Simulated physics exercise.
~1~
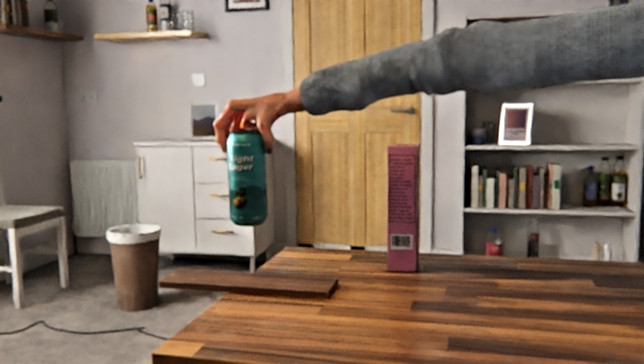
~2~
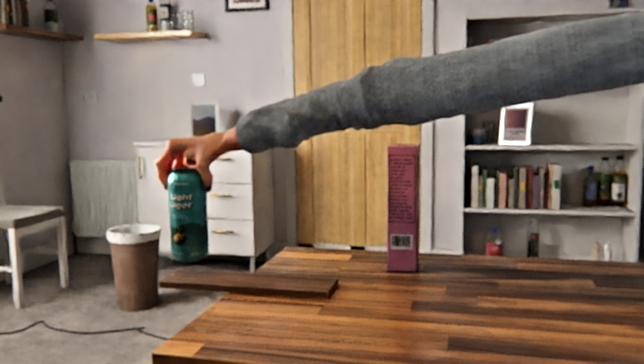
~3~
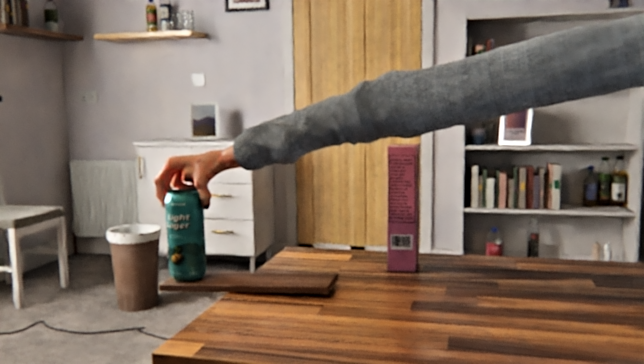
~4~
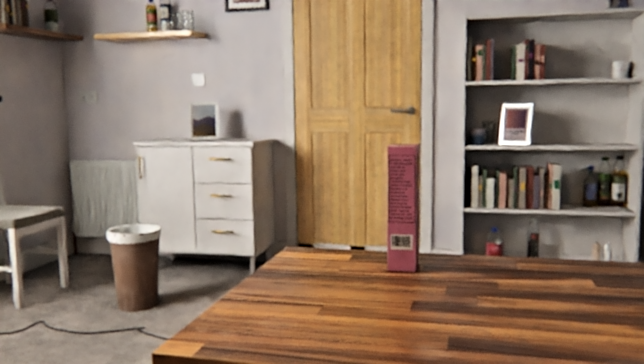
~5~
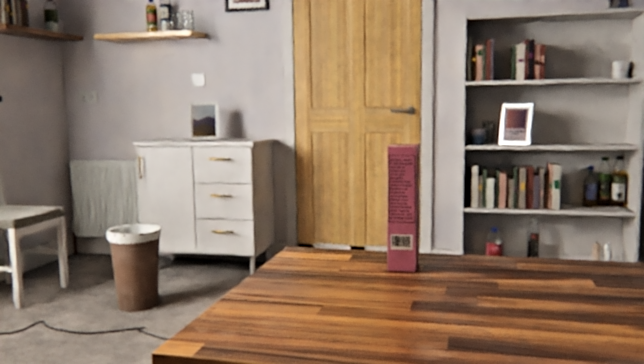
A still view looks across a striped wooden table in a grey-walled room, with a wooden door, a white chest of drawers, a brown bin and bookshelves behind. A pink carton stands on the table, and a flat brown plank sticks out past its left end. A hand on a grey-sleeved arm reaches in from the right, holding a turquoise can upright. It carries the can left and down, then lowers it over the plank's outer end and lets go. The plank goes over, and both drop from view, leaving the carton standing in place.
